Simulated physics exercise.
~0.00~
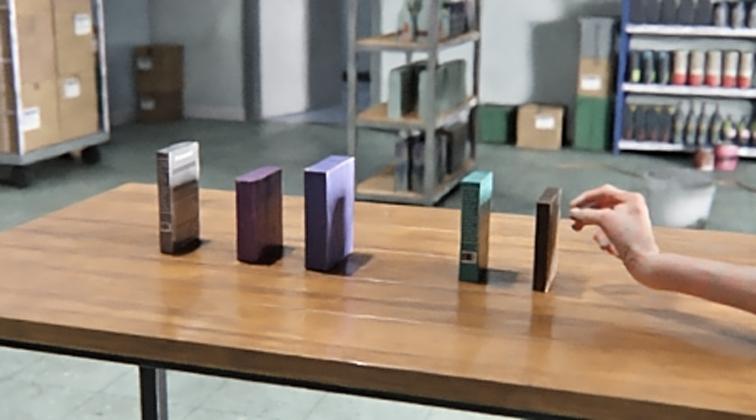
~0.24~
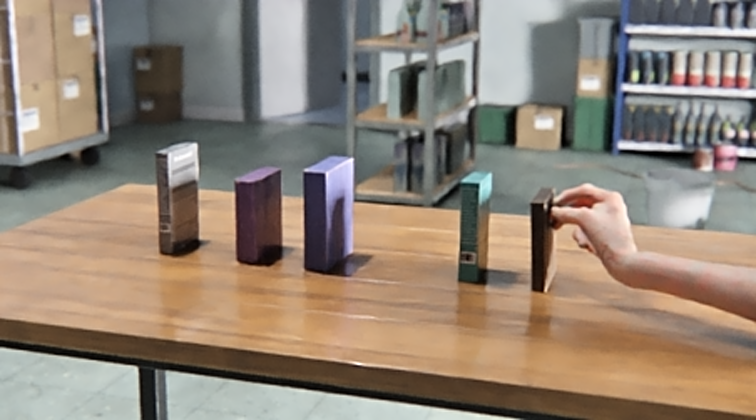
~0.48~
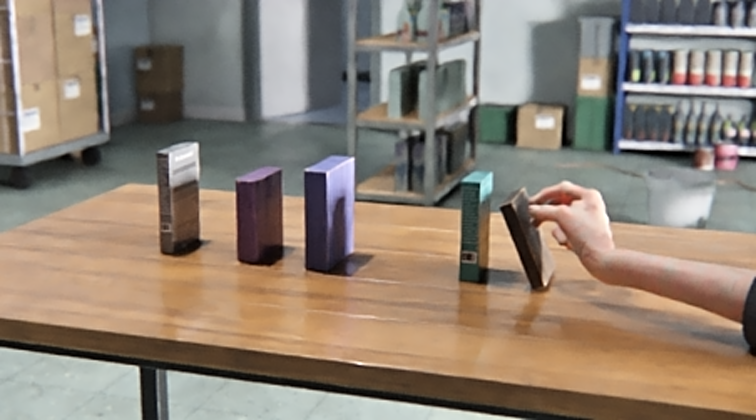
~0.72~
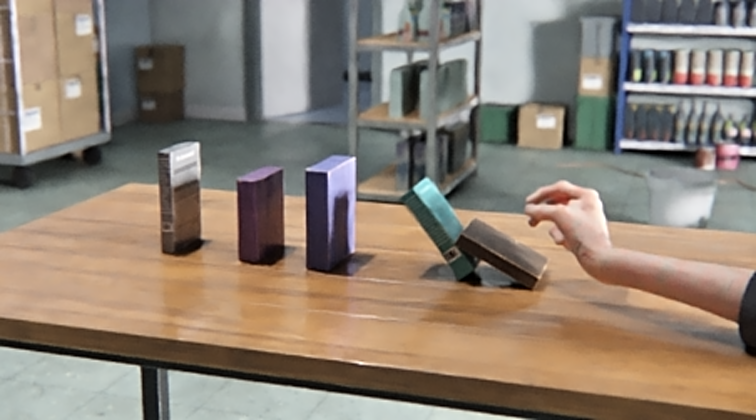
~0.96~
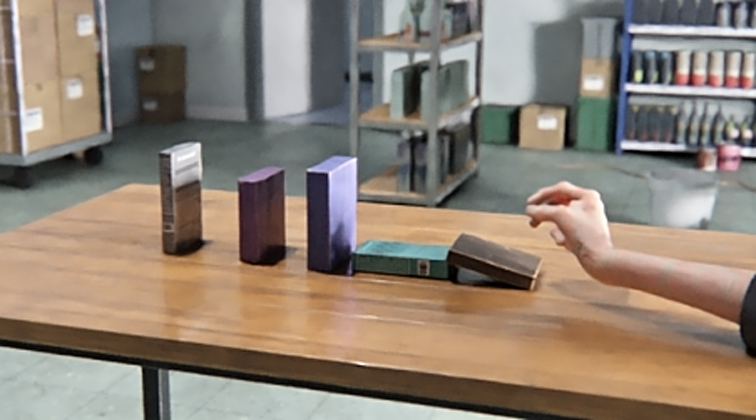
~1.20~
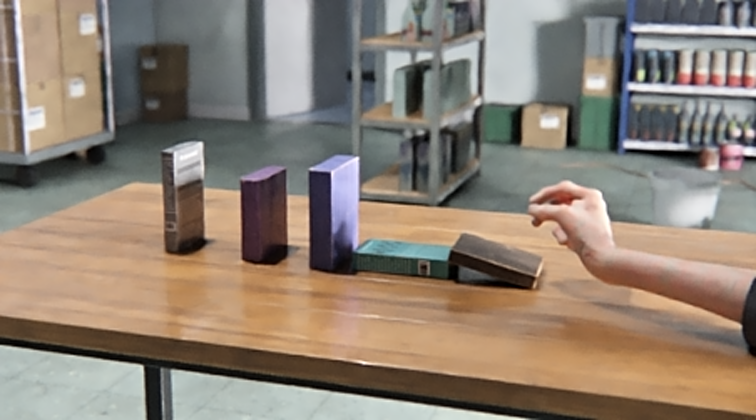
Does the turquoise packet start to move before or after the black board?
It starts to move after the black board. The black board is already leaning left while the turquoise packet still stands upright.
